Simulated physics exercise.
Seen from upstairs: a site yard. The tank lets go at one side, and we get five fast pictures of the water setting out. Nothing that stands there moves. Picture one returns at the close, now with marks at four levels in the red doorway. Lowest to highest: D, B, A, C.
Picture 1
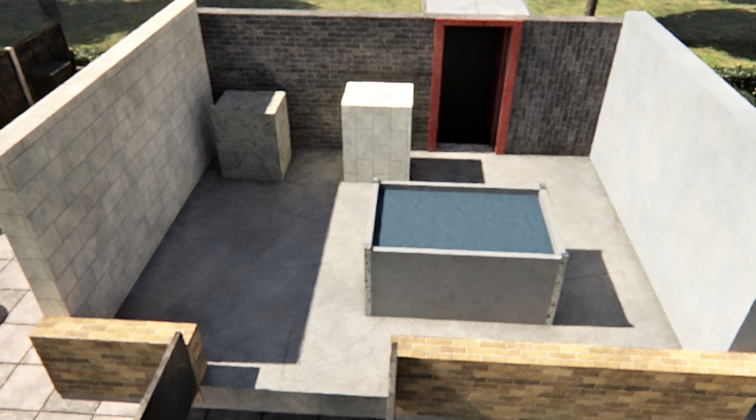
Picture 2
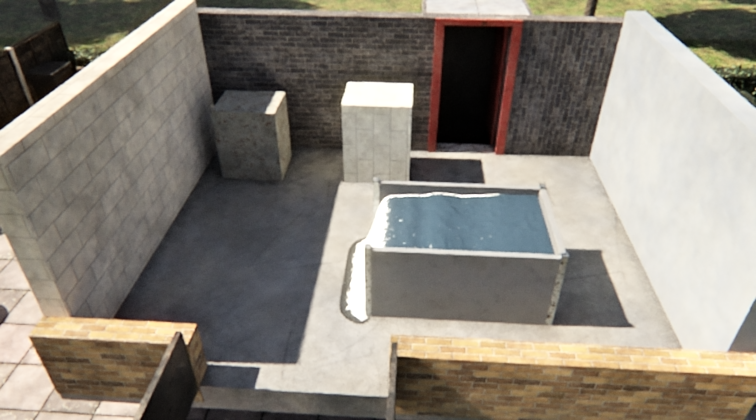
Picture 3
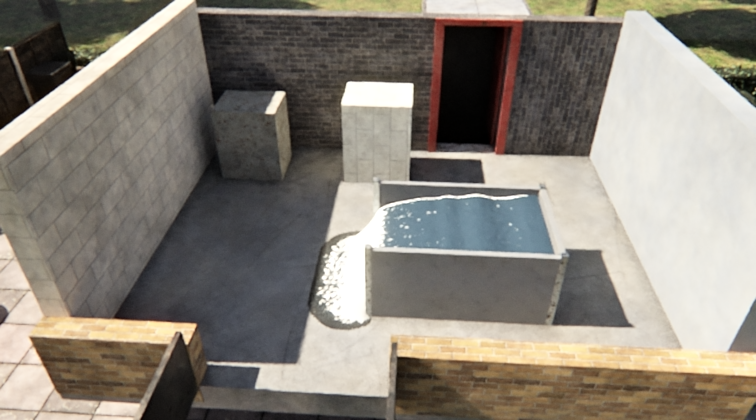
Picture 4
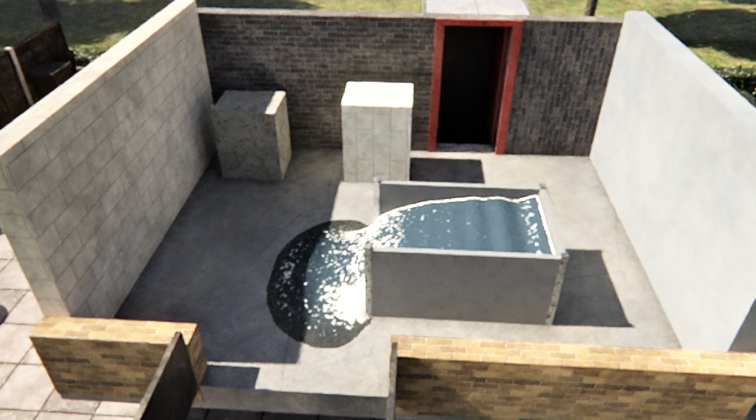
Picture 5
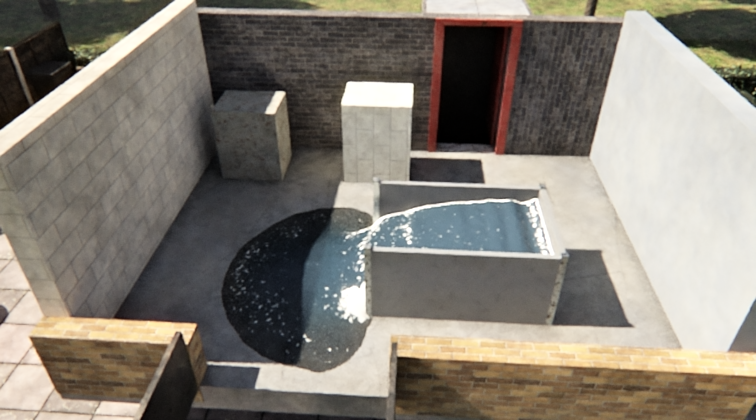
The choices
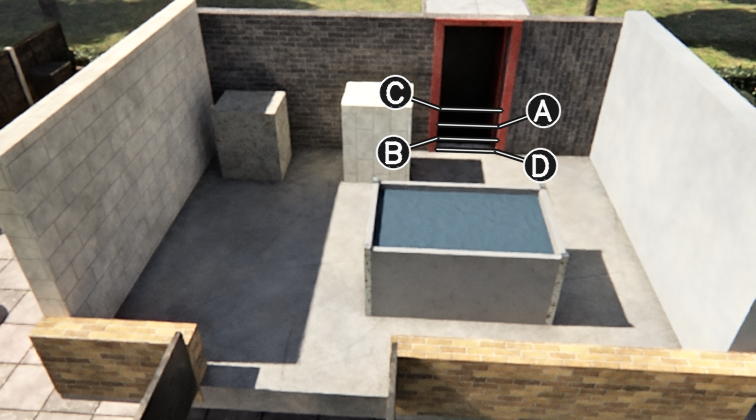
A grey open-topped tank of blue water stands right of centre in a walled concrete yard, seen from above by a camera that stays still. Two pale blocks stand behind it to the left, near a red-framed doorway in the dark brick back wall, with low yellow-brick walls in front. Water pours from the tank's left side, foaming white, then spreads leftward in a widening dark, rounded pool.
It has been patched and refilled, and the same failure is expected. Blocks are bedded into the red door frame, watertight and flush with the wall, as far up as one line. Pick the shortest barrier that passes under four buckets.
The answer is mark D.
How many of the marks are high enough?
All of the four.
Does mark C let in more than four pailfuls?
No, not at all.
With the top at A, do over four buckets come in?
No, not at all.
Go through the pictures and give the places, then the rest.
Water in the tank at rest, its middle at (461, 222); foot of the red doorway at (465, 152); open gate at (292, 325).
Water covers 2 % of the ground and shows as far out as (359, 293).
Water covers 4 % of the ground and shows as far out as (318, 304).
Water covers 9 % of the ground and shows as far out as (289, 251).
Water covers 15 % of the ground and shows as far out as (232, 277).
On the marked copy, A at (468, 125); B at (467, 139); C at (470, 109); D at (466, 150); from the bottom up D, B, A, C.
If A is chosen, nothing gets over.
If B is chosen, nothing gets over.
If C is chosen, nothing gets over.
If D is chosen, a splash gets over, under a bucket.
